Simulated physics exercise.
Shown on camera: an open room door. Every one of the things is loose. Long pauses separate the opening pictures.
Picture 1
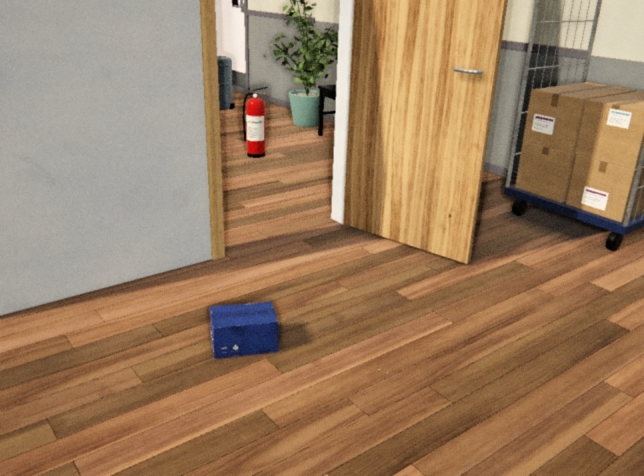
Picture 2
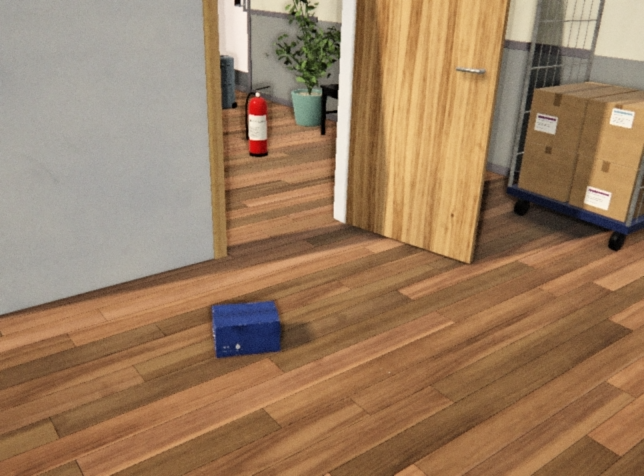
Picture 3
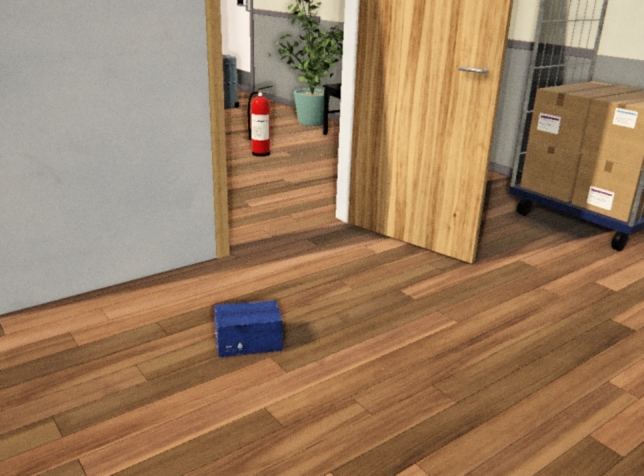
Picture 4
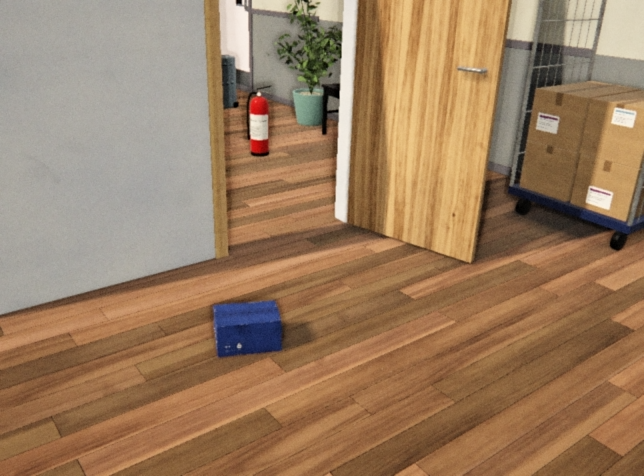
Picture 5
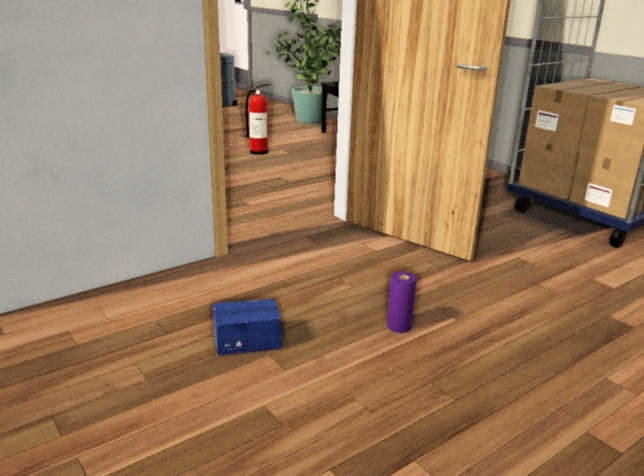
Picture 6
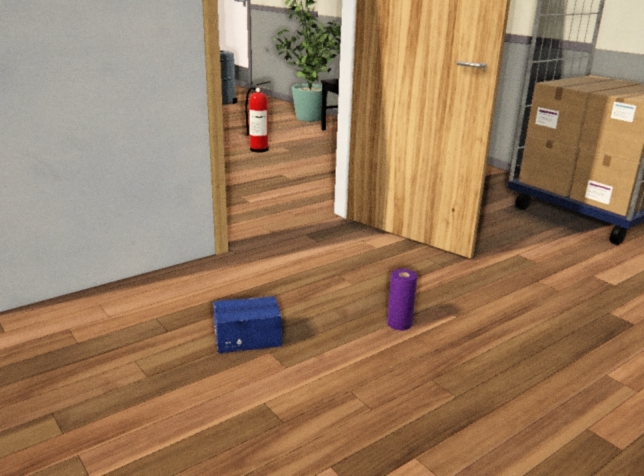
An open door stays still beside a blue parcel, and a purple roll appears.
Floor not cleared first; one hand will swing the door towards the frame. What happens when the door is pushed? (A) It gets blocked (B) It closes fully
The answer is B.
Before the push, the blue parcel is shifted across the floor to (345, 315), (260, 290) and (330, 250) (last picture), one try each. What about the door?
Case one: Swings all the way; case two: Swings all the way; case three: Swings all the way.
Then, 0.70 s on from there, door 87° open.
Then, 1.30 s on from there, door 60° open.
Then, 1.80 s on from there, door 37° open.
Then, 2.30 s on from there, door 14° open.
In the end, door 0° open; both unmoved. At the end, from the last picture's camera, purple roll near (402, 300).
